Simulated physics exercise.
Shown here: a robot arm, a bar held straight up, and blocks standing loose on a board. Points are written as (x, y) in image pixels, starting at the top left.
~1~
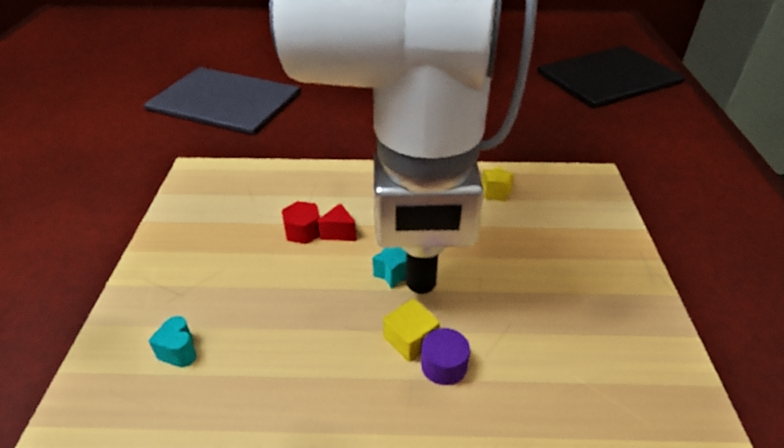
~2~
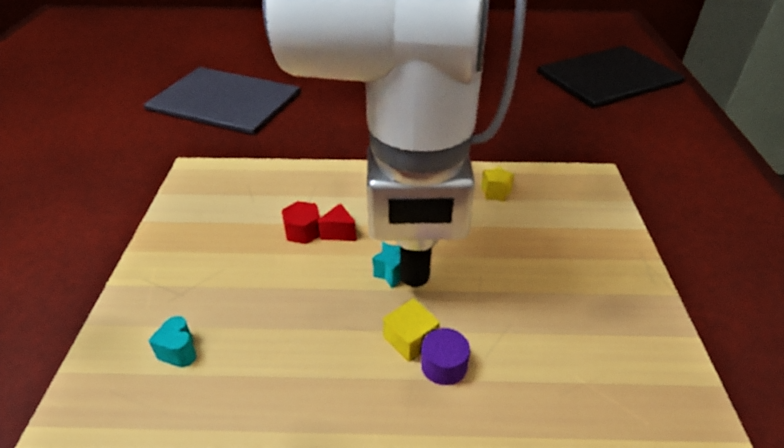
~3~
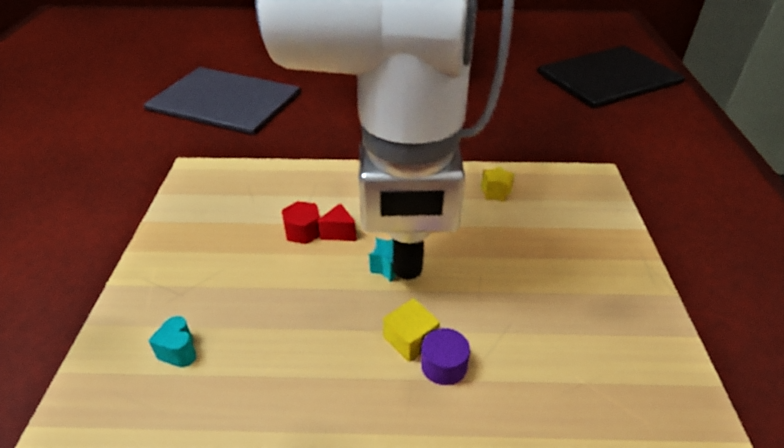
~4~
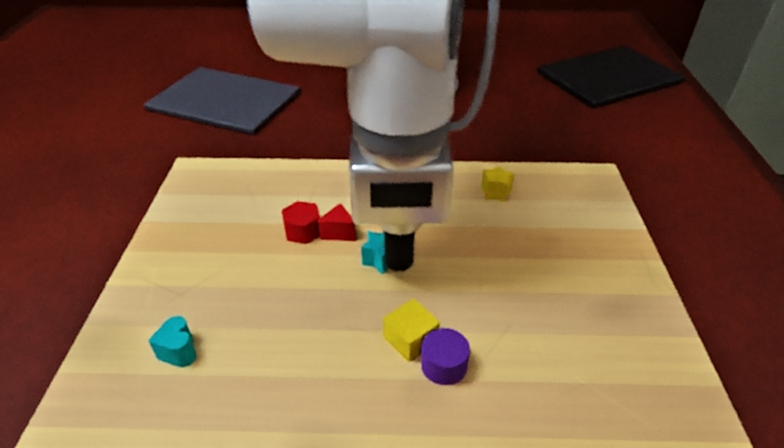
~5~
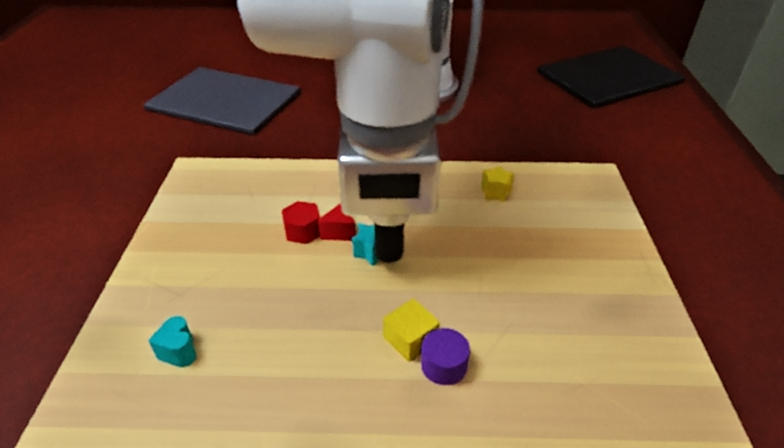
Robot arm with a black upright bar nudging a turquoise star block up and left, close to a red triangular block.
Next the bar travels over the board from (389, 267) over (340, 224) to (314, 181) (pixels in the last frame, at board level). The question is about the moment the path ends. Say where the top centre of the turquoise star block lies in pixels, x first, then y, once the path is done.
In the picture, it is at (358, 191).
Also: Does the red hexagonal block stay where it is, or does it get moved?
By the time the path is finished, it has hardly shifted at all.
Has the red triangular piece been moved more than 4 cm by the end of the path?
I expect so.
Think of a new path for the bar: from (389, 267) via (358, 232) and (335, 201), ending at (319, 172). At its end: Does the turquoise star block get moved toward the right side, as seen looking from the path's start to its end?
My answer is yes.
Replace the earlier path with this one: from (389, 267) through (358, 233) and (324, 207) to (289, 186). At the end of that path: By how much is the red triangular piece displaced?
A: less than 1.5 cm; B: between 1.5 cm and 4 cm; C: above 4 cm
It's C.
On the path given first. One third of the way, bar at (351, 227); red triangular piece at (330, 202), turned 80° anticlockwise; turquoise star block at (359, 204), turned 55° clockwise.
Two thirds of the way, bar at (330, 197); red triangular piece at (309, 184), turned 75° anticlockwise; turquoise star block at (358, 191), turned 120° clockwise.
At the end, bar at (312, 170); red hexagonal block still; red triangular piece at (294, 175), turned 120° anticlockwise; turquoise star block at (358, 191), turned 120° clockwise.
